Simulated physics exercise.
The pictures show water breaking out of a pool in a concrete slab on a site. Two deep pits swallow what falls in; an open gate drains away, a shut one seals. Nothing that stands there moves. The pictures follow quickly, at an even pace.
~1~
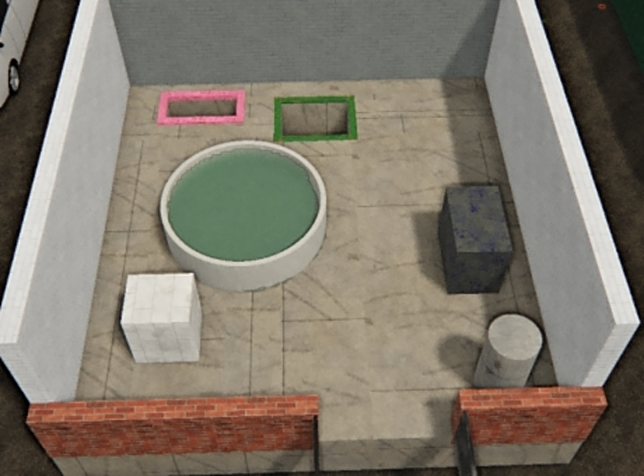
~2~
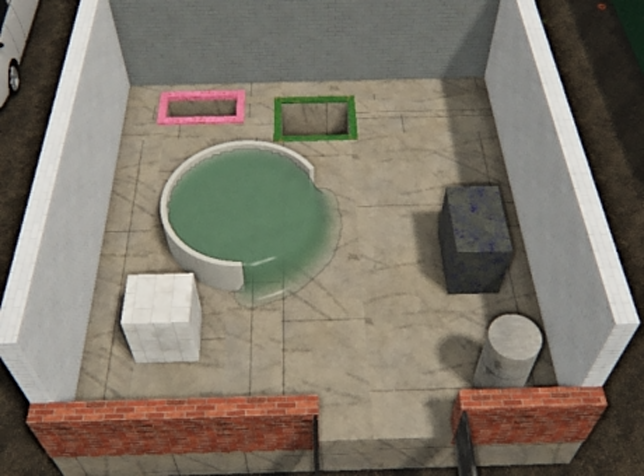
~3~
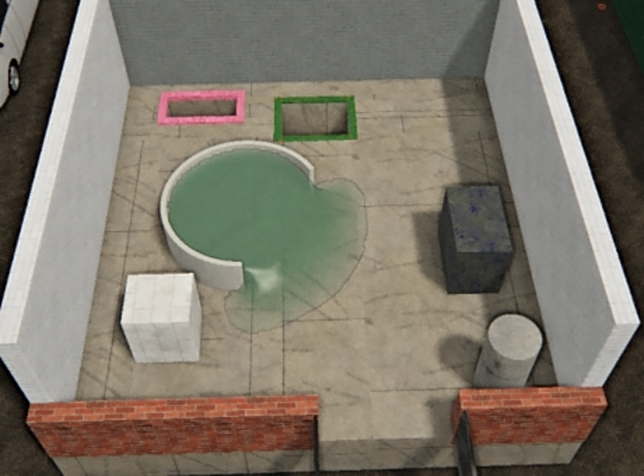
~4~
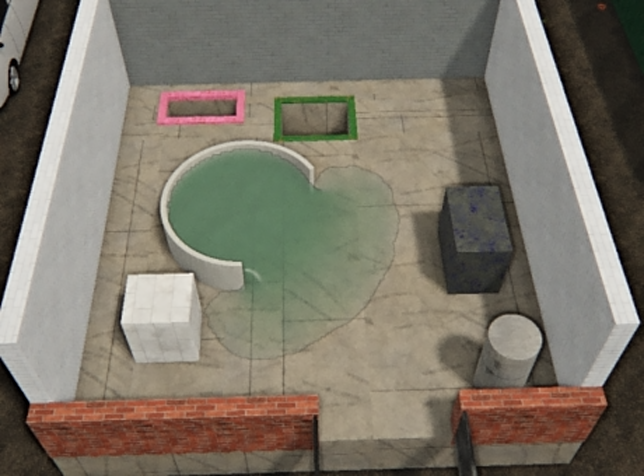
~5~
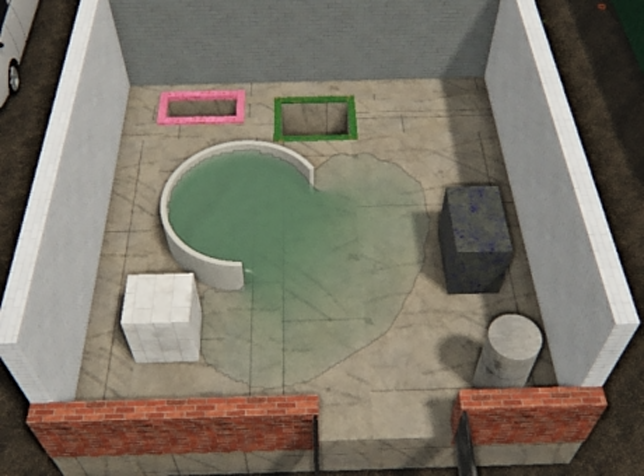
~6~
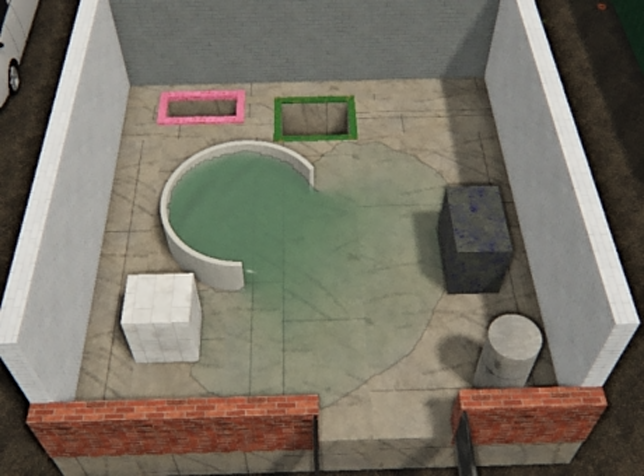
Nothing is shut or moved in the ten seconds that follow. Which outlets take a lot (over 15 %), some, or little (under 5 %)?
One by one: The gate takes above 15 %; the green pit takes from 5 to 15 %; the pink pit takes not even 5 %.
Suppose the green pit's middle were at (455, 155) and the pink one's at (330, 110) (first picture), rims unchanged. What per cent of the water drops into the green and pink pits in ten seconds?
Roughly, in per cent: Green 25, pink 0.
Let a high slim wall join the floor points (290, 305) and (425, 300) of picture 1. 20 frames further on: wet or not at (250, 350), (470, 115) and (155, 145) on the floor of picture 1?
In that order: Covered, flooded, free of water.
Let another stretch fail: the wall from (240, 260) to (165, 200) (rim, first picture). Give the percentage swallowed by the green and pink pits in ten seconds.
In per cent: Green 6, pink 8.
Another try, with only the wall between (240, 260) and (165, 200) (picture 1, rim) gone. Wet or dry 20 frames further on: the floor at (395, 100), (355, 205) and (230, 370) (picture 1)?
In turn: Free of water, not flooded, flooded.
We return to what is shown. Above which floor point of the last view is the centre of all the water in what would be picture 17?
Near (352, 265).
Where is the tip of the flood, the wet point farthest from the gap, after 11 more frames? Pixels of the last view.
Near (486, 94).
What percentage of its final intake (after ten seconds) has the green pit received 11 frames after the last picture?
About 0 per cent.
A moment on, water covers 45 % of the floor; the gate 1 %, the green pit 0 %, the pink pit 0 %.
Next, water covers 50 % of the floor; the gate 6 %, the green pit 0 %, the pink pit 0 %.
Then, water covers 60 % of the floor; the gate 15 %, the green pit 0 %, the pink pit 0 %.
Later, water covers 70 % of the floor; the gate 28 %, the green pit 3 %, the pink pit 0 %.
In the end, water covers 90 % of the floor; the gate 34 %, the green pit 11 %, the pink pit 0 %.
